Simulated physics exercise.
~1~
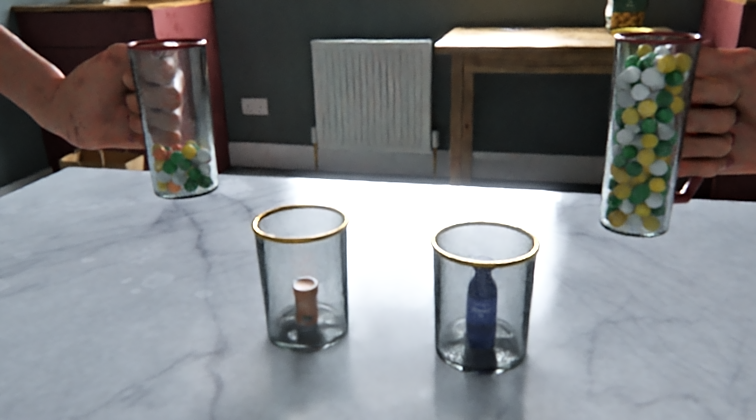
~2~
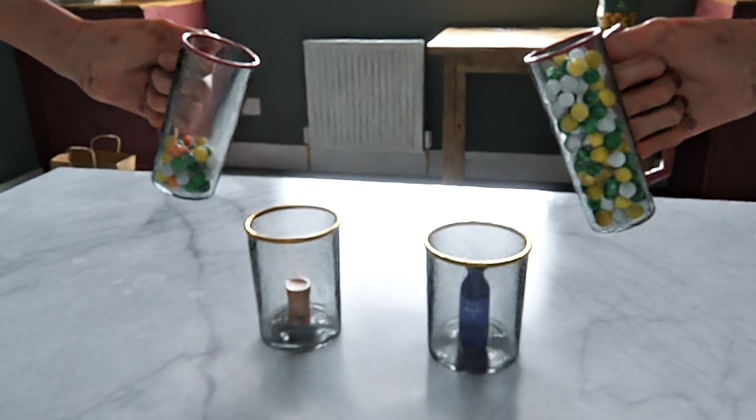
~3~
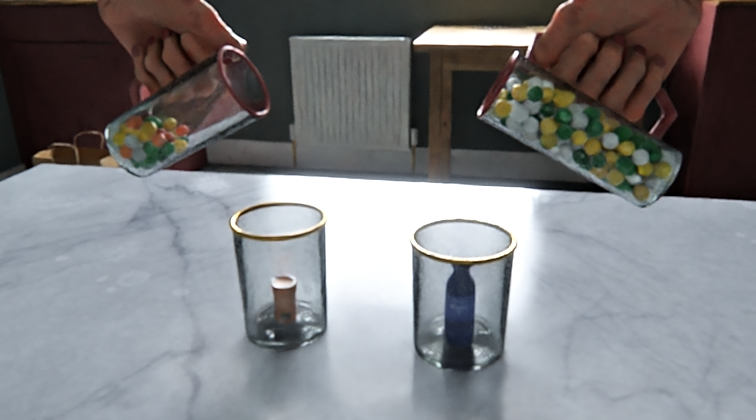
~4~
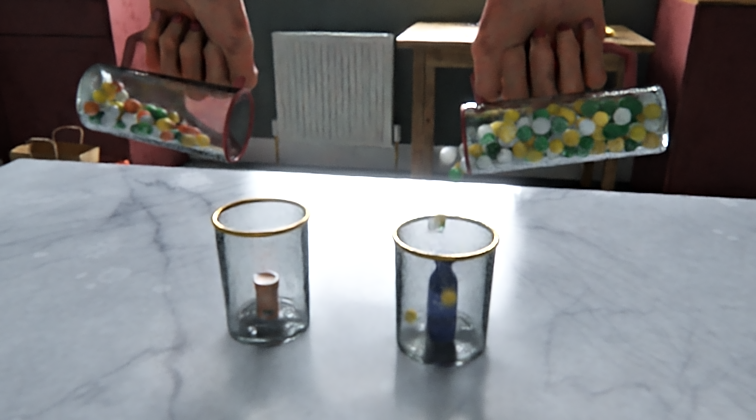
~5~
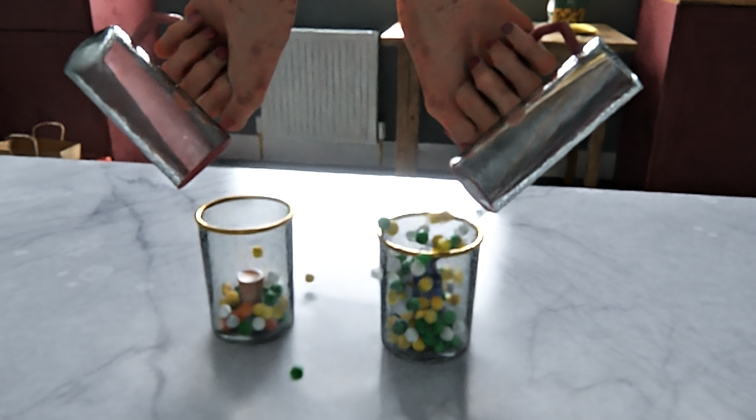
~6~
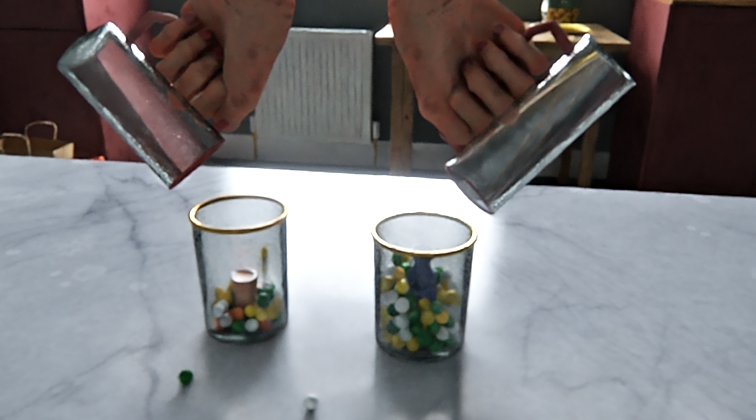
At first, two hands hold clear cups of colourful beads above a marble table, the right cup far fuller than the left, with a small pinkish object and a blue bottle standing in separate gold-rimmed glasses. The hands tilt the cups inward until they lie on their sides. A few beads drop into the right glass first. Then both cups tip over and empty, and beads tumble around the objects while a few stray outside. Finally, the left glass is about a quarter full and the right about half full, with both objects still showing and stray beads on the table.
